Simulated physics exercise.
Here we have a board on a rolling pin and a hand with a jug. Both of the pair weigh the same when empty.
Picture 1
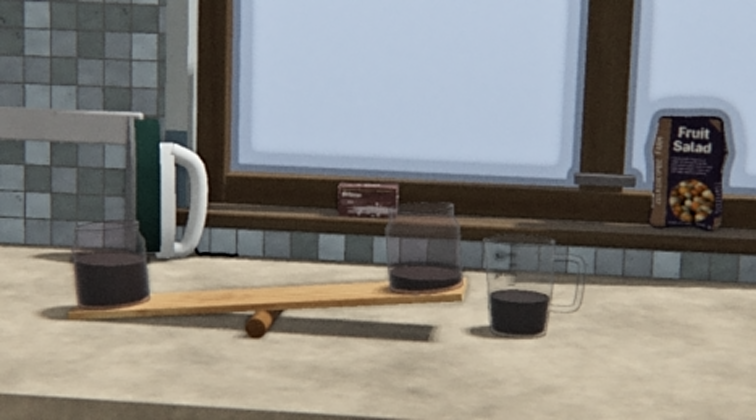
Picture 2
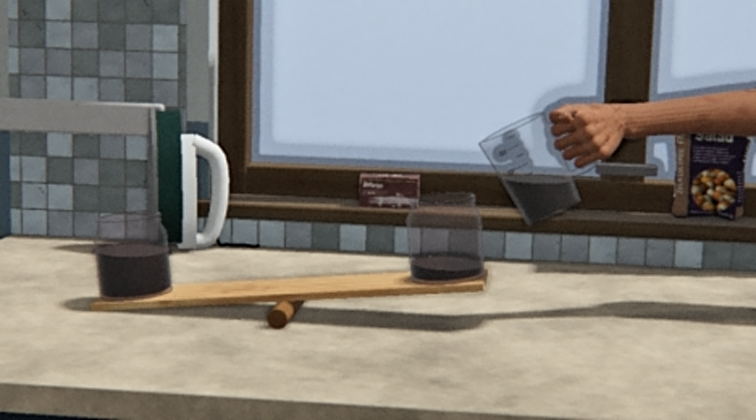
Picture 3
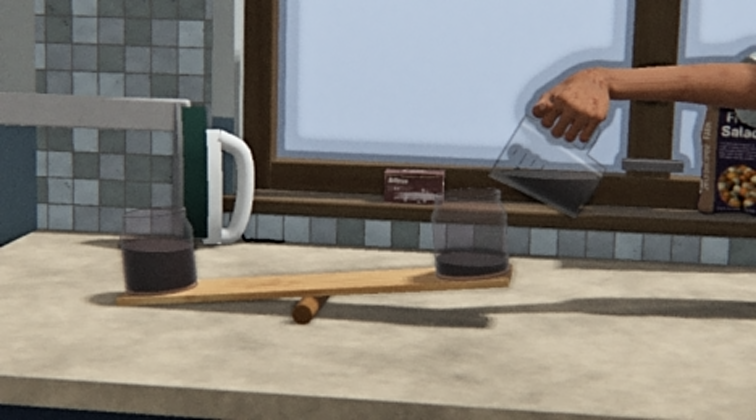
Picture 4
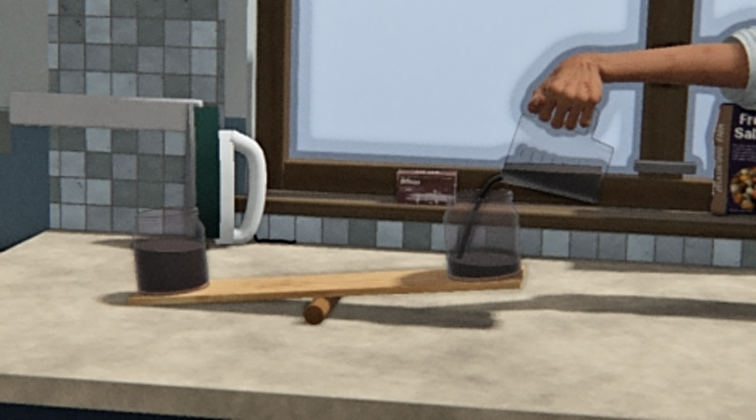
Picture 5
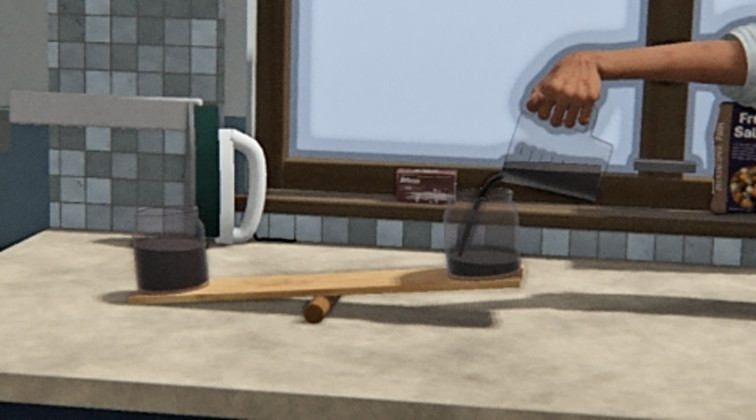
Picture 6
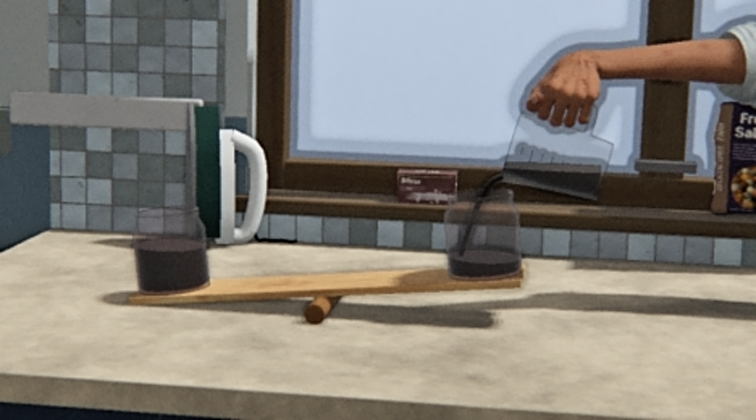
In this clip, a hand lifts a jug of dark liquid, tilts it and pours a stream into the raised right jar on a board resting across a rolling pin, while the board stays tilted down toward the fuller left jar.
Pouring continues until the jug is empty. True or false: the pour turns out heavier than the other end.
False.
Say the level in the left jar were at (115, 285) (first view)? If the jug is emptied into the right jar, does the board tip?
I think it swaps its tilt.
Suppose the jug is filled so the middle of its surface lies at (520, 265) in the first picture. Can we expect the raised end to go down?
With that start, it tilts the other way.
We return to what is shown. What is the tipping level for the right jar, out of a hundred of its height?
Estimated fill: Near 50 per cent.
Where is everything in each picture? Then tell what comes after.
In the first picture, all is still; jug (520, 284) about a third full; right jar (423, 245) nearly empty, raised; left jar (110, 261) about half full, on the low side.
In the second picture, the hand lifts the jug; rolling pin (279, 318); right jar nearly empty, surface at (447, 264).
In the third picture, the jug is brought over; jug (548, 167) tipped 60° with all of its load; right jar (470, 231) nearly empty.
In the fourth picture, a stream runs into the right jar; rolling pin (315, 314); right jar nearly empty, surface at (483, 260); left jar about half full, surface at (170, 246).
In the fifth picture, a stream runs into the right jar; jug (555, 157) tipped 75° with nearly all of its load; right jar (482, 231) nearly empty.
In the sixth picture, a stream runs into the right jar; rolling pin (316, 313); right jar nearly empty, surface at (484, 257); left jar about half full, surface at (170, 245).
Soon after, the right jar is about a quarter full; the board leans as before.
Later, the right jar is about a third full; the board leans as before.
In the end, the right jar is about a third full; the board leans as before.
